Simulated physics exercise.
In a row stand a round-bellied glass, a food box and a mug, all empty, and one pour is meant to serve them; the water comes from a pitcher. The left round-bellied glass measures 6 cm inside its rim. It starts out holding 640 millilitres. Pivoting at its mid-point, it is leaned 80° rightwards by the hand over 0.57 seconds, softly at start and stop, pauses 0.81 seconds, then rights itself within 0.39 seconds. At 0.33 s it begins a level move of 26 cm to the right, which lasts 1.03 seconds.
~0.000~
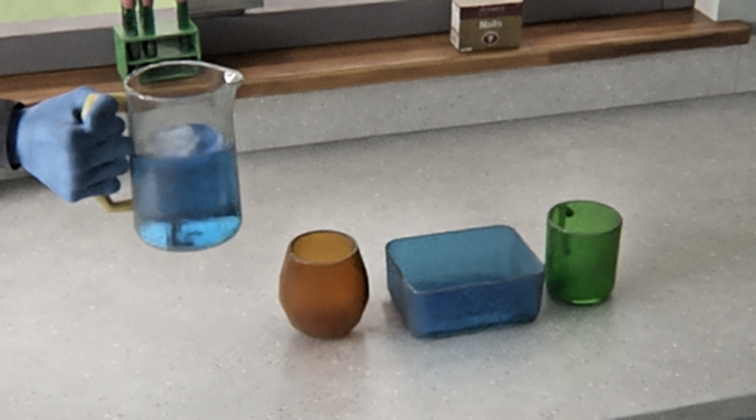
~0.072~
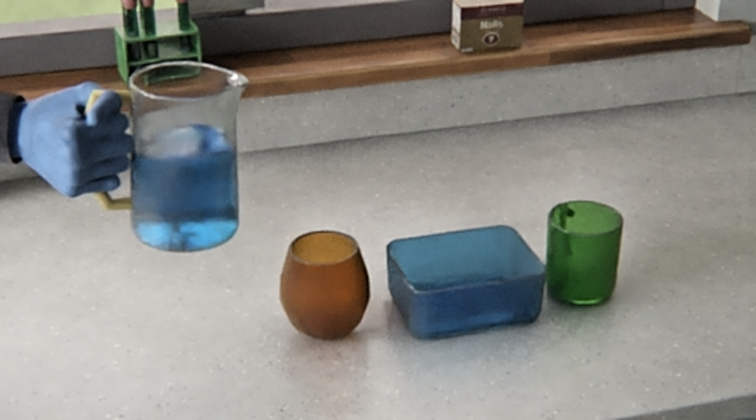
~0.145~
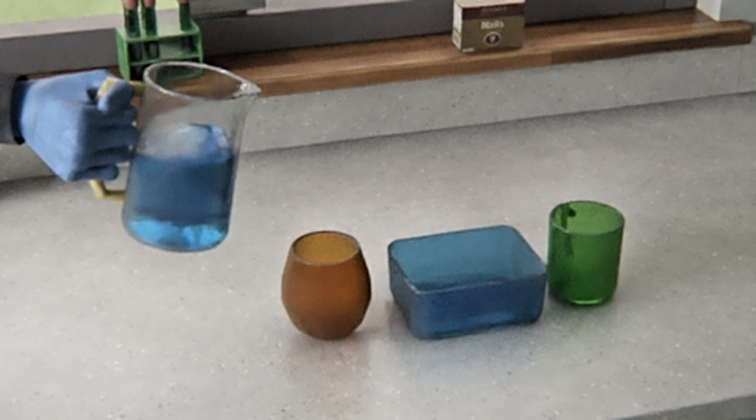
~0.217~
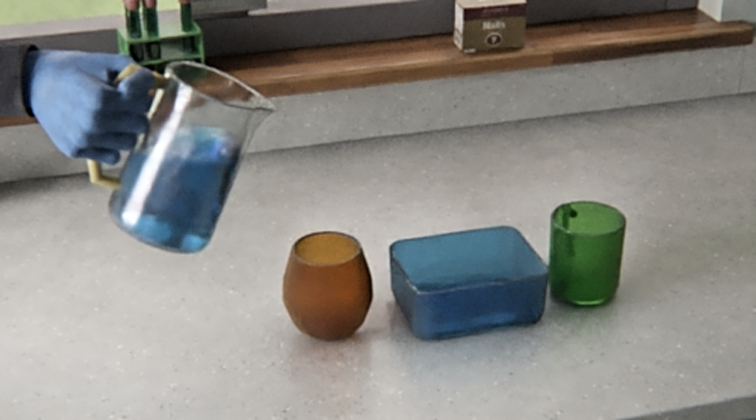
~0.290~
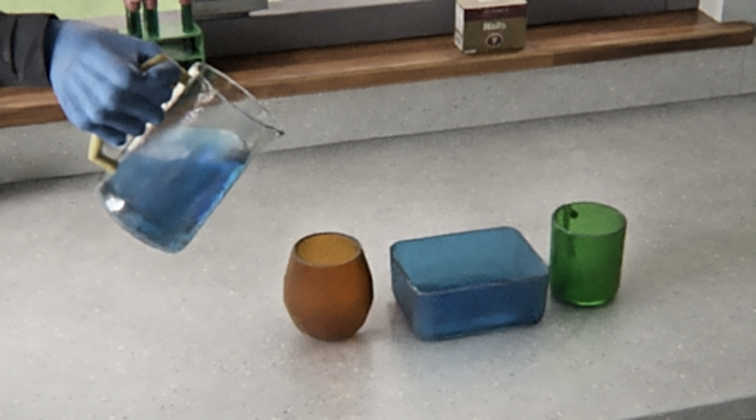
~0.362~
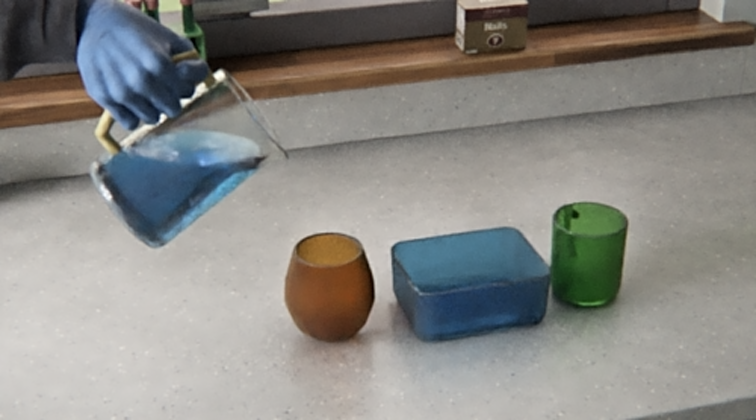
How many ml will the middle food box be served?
About 160 ml.
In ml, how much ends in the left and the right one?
I'd say close to 20 ml in the left one and close to 160 ml in the right one.
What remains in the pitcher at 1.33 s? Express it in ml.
210 ml.
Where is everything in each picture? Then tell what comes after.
In the first picture, it leans 0°; its right rim is at (243, 75); the water meets the walls at (145, 143) and (215, 134); the left round-bellied glass's rim runs from (291, 253) to (355, 244); the middle food box's rim runs from (398, 268) to (529, 249); the right mug's rim runs from (551, 224) to (617, 214).
In the second picture, it leans 3°; its right rim is at (248, 79); the water meets the walls at (146, 145) and (217, 133).
In the third picture, it leans 12°; its right rim is at (260, 89); the water meets the walls at (142, 146) and (221, 134).
In the fourth picture, it leans 25°; its right rim is at (275, 107); the water meets the walls at (131, 165) and (228, 138).
In the fifth picture, it leans 41°; its right rim is at (284, 131); the water meets the walls at (117, 171) and (238, 142).
In the sixth picture, it leans 56°; its right rim is at (288, 155); the water meets the walls at (104, 162) and (254, 149).
By 0.75 s the tilt is 80° and from the left they hold 15 ml, 25 ml, 0 ml, the pitcher 480 ml, and 20 ml is on the worktop.
By 1.03 s the tilt is 80° and from the left they hold 15 ml, 150 ml, 0 ml, the pitcher 325 ml, and 25 ml is on the worktop.
By 1.33 s the tilt is 80° and from the left they hold 15 ml, 165 ml, 75 ml, the pitcher 210 ml, and 130 ml is on the worktop.
By 1.65 s the tilt is 17° and from the left they hold 15 ml, 165 ml, 150 ml, the pitcher 170 ml, and 135 ml is on the worktop.
At rest from the left they hold 15 ml, 165 ml, 155 ml, the pitcher 170 ml, and 135 ml is on the worktop.
